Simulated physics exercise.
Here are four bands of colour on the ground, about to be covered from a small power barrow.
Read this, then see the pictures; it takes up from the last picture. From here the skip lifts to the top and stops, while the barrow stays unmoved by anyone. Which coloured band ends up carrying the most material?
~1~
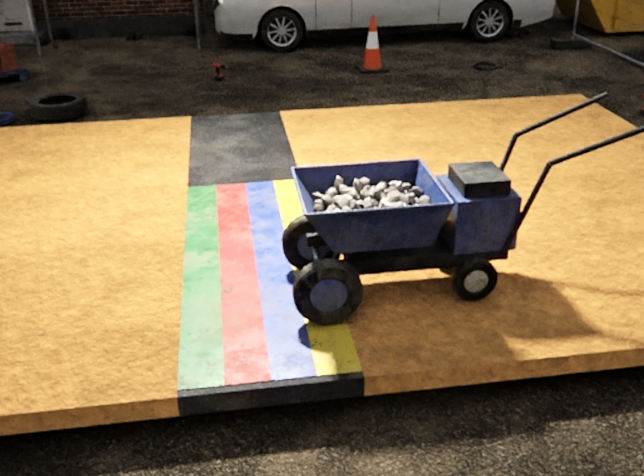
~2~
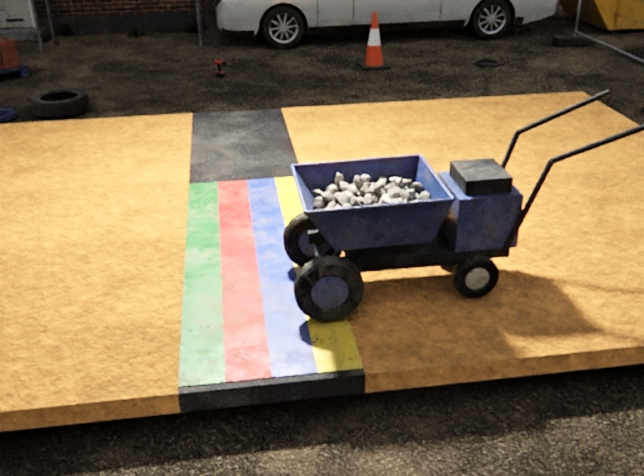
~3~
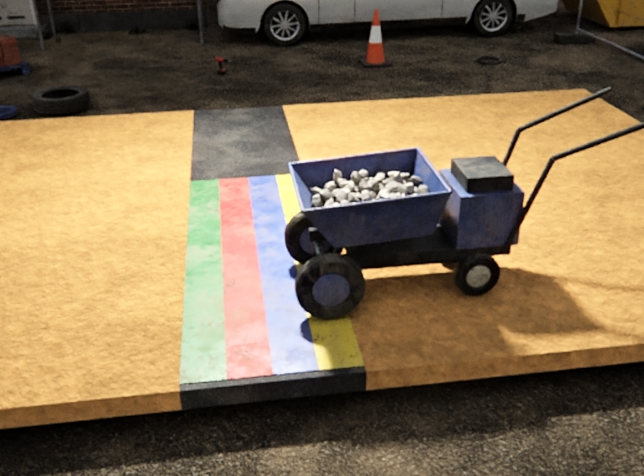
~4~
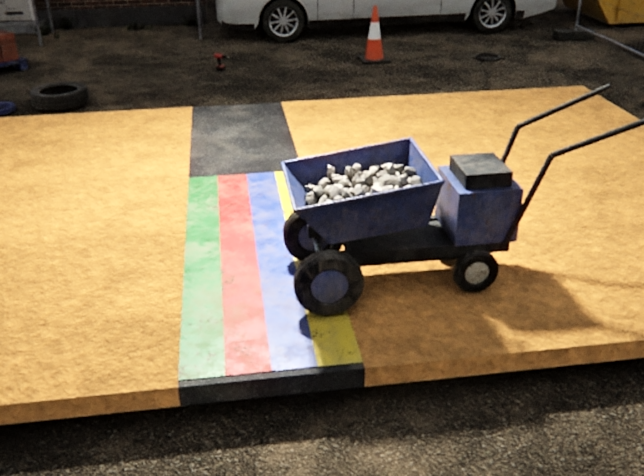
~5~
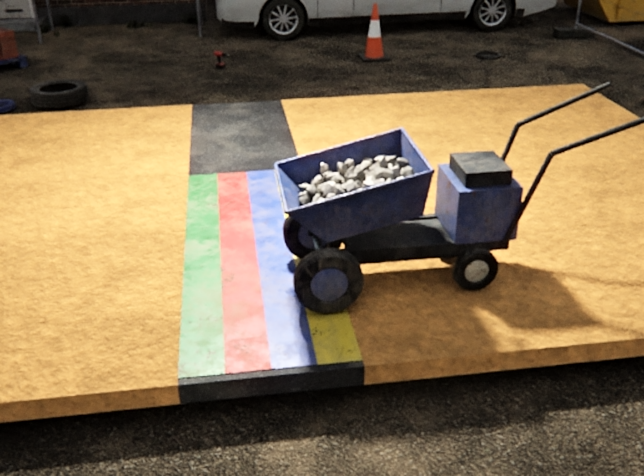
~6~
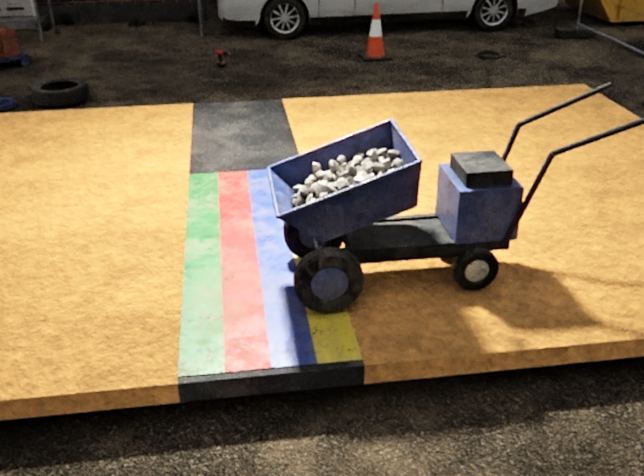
The green band.
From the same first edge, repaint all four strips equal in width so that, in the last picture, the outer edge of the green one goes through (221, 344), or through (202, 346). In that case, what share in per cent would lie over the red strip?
The first gives around 0 per cent, the second around 0 per cent.
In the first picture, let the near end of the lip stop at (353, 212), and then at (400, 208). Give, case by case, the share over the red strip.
I'd put it at around 40 percent the first time and 10 percent the second.
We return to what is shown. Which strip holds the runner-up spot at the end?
The runner-up is the red strip.
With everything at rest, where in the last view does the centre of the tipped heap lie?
Roughly pixel (199, 288).
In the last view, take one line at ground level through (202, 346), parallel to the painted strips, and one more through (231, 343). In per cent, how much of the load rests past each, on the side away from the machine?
I'd put it near 40 in a hundred, then near 70 in a hundred.
Soon, skip tipped steeply; all in the skip.
A while on, skip tipped right over; most in the skip; a small part over the red strip; about a quarter over the green strip; a stray few off the paint.
Towards the end, skip tipped right over; about a quarter in the skip; a small part over the red strip; about a third over the green strip; about a quarter off the paint.
Finally, skip tipped right over; about a quarter in the skip; none over the yellow strip; none over the blue strip; about a quarter over the red strip; about half over the green strip; about a quarter off the paint.
